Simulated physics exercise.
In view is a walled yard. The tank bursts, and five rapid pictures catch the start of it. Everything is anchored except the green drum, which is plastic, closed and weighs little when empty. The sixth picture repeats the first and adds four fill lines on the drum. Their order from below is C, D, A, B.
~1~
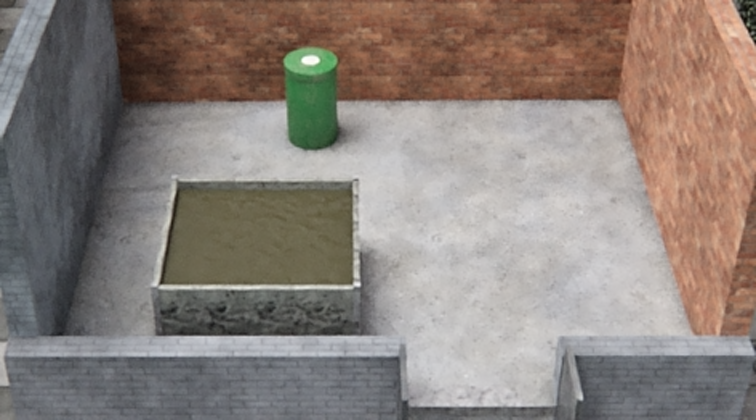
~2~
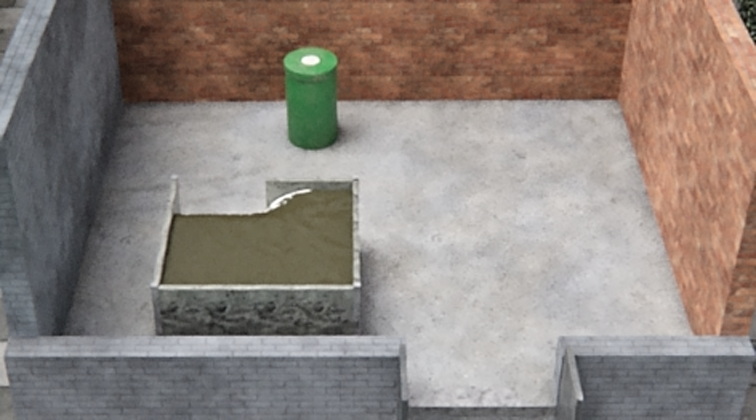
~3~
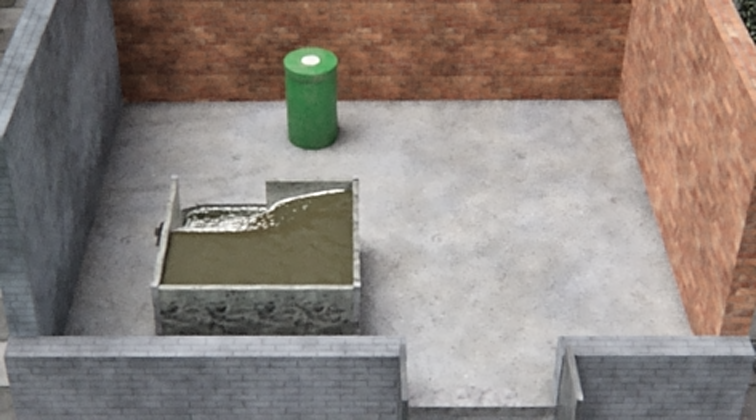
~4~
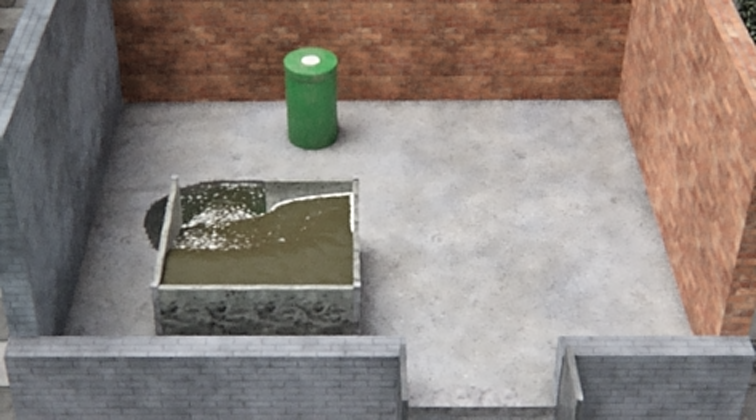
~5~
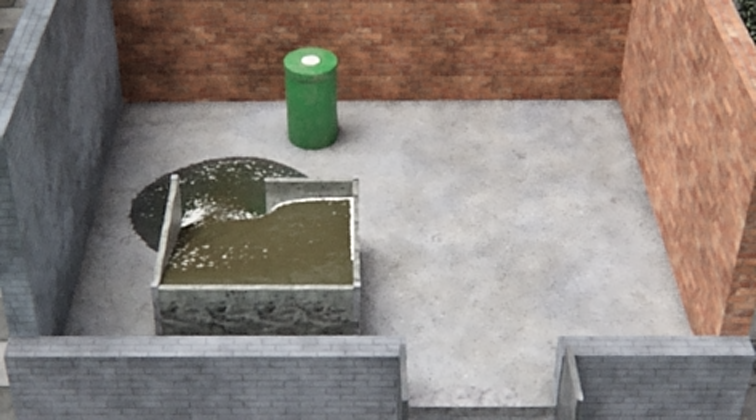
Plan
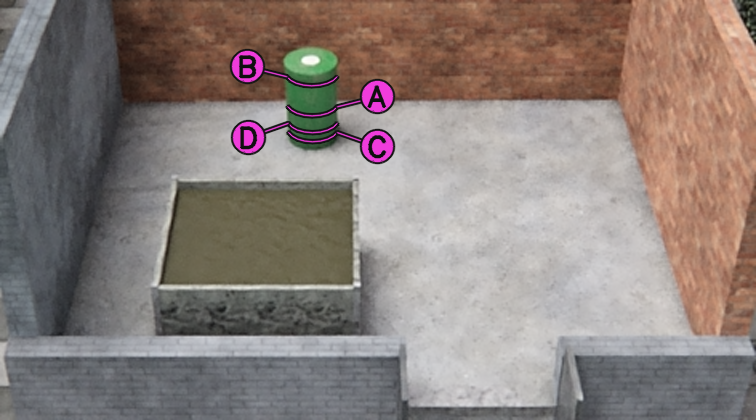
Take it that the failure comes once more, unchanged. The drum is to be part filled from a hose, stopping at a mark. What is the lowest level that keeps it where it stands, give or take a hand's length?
Choose A.
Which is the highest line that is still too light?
Line D.
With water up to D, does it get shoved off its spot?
Yes, it does.
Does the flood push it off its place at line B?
No, that is safe.
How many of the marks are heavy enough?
Two of the four.
In magenta, A at (312, 115); B at (311, 85); C at (312, 141); D at (312, 132); from the bottom up C, D, A, B.
With A, it does not move.
With B, it does not move.
With C, it is pushed about 5 times its own width away.
With D, it is pushed about its own width away.
